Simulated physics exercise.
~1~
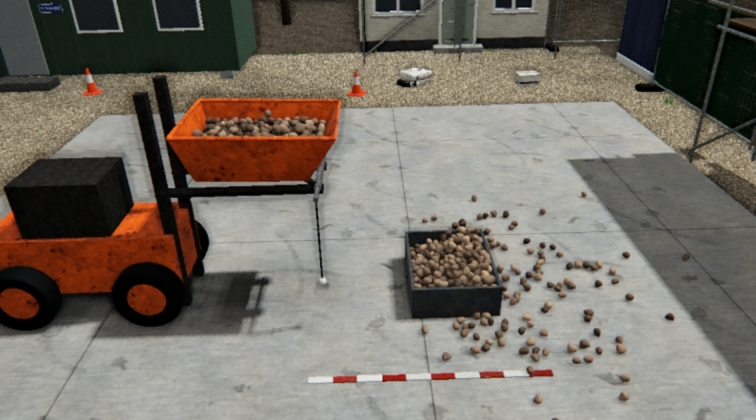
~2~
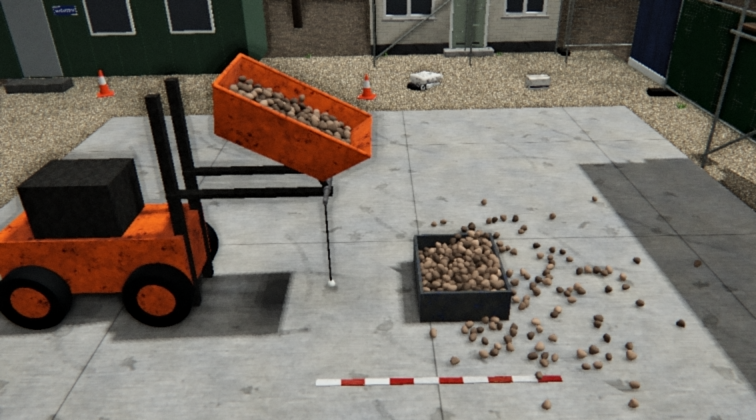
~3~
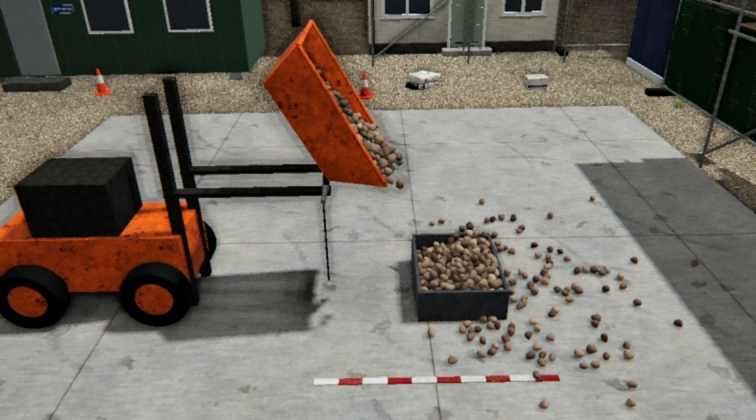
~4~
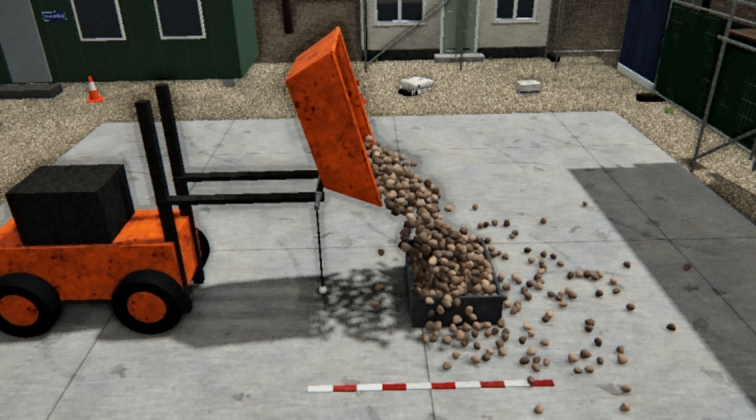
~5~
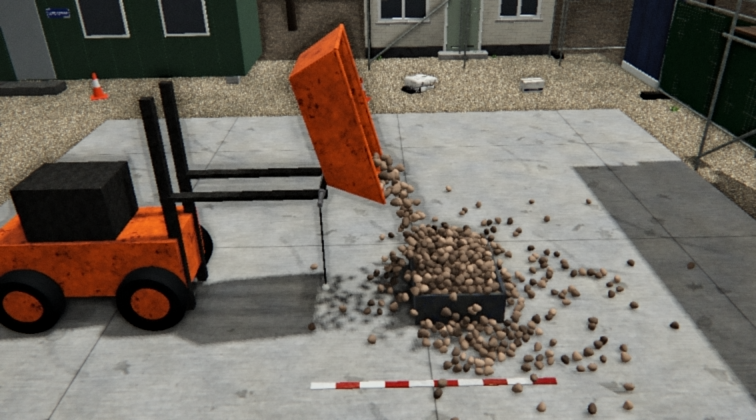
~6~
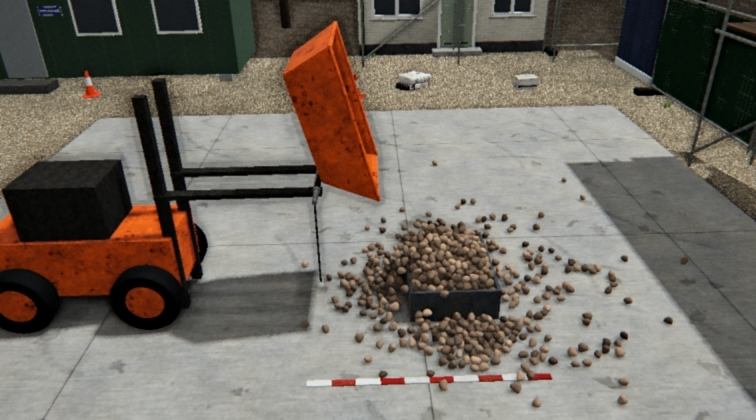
An orange forklift with black wheels stands at the left of a concrete yard, seen from slightly above, holding up an orange skip of brown stones. To its right, a dark bin is already heaped with similar stones, with more scattered around it, behind a red and white striped bar. The skip tips steadily to the right until it is steep, and the stones slide to its lower edge. They pour onto the heap, spilling over the bin's sides and spreading across the concrete. Finally the emptied skip hangs steeply tilted above a bin largely buried in a wide mound.
